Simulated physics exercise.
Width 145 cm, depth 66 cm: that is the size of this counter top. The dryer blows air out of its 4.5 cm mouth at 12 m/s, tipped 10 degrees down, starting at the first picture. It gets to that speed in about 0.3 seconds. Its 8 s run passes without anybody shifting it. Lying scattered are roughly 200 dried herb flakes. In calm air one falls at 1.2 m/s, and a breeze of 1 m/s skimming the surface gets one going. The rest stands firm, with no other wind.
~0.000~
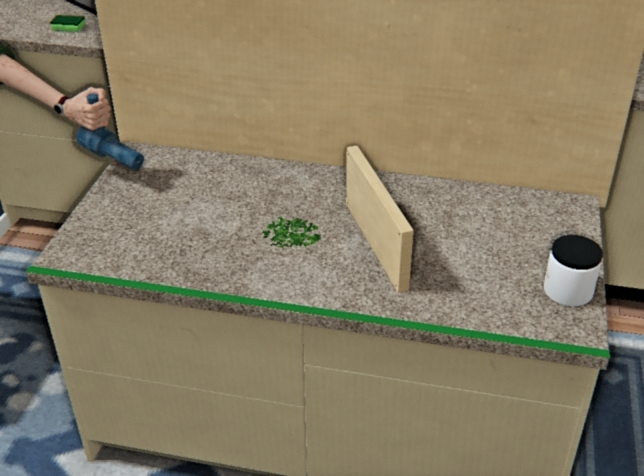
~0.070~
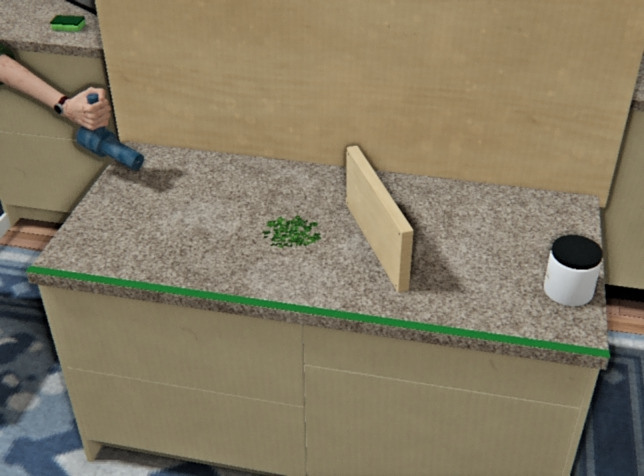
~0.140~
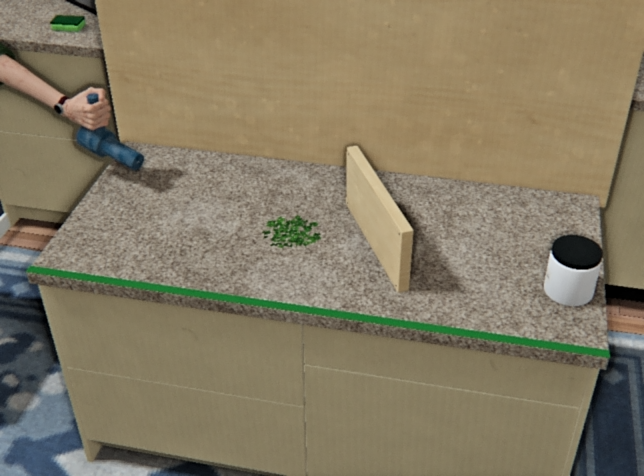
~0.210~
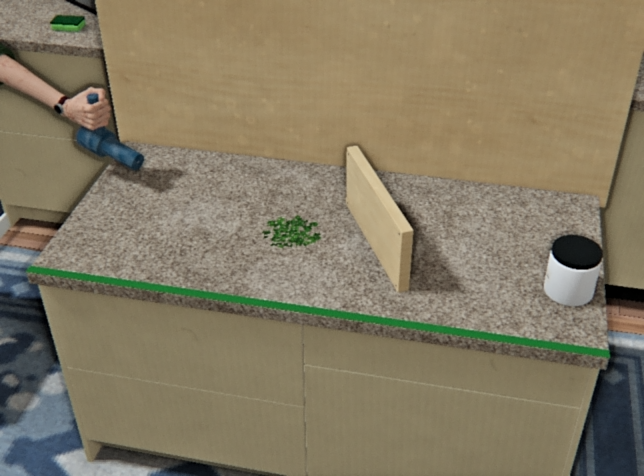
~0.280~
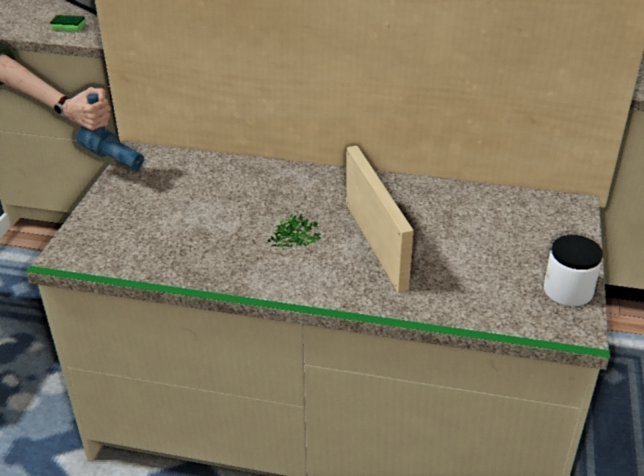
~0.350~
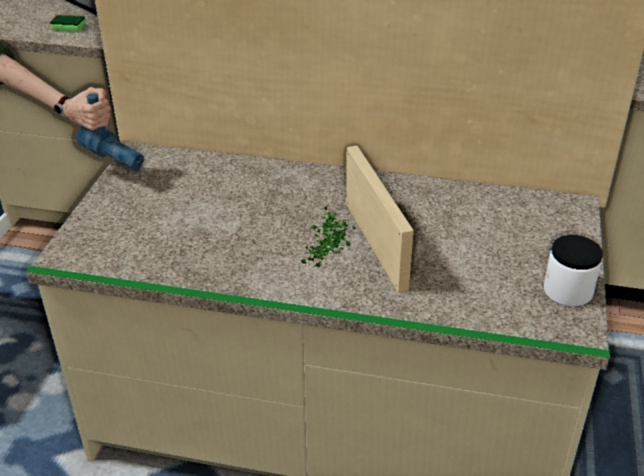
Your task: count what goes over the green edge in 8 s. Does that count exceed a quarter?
More than a quarter goes over that edge.
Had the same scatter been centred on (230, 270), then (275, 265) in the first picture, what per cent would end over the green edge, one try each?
Results, one try each: 100 %, 100 %.
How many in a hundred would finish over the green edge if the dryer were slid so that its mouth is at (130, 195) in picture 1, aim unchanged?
2 %.
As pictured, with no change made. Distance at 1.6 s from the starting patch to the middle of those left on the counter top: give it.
It works out to close to 20 cm.
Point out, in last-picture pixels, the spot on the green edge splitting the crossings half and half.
I'd point to somewhere near (439, 333).
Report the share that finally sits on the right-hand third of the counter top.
I'd estimate around 0 per cent.
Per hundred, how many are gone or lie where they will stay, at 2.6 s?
80 per cent.
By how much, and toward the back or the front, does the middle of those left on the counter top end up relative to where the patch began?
To the far end, near enough 10 cm.
After 1.6 s, 24 % are on the move or not yet settled, 72 % are over the green edge; the middle of those still in play is near (359, 229).
After 2.6 s, 18 % are on the move or not yet settled, 77 % are over the green edge; the middle of those still in play is near (355, 214).
After 4.4 s, 12 % are on the move or not yet settled, 79 % are over the green edge; the middle of those still in play is near (355, 213).
After 8.0 s, at the end, 82 % are over the green edge; the middle of those still in play is near (355, 210).
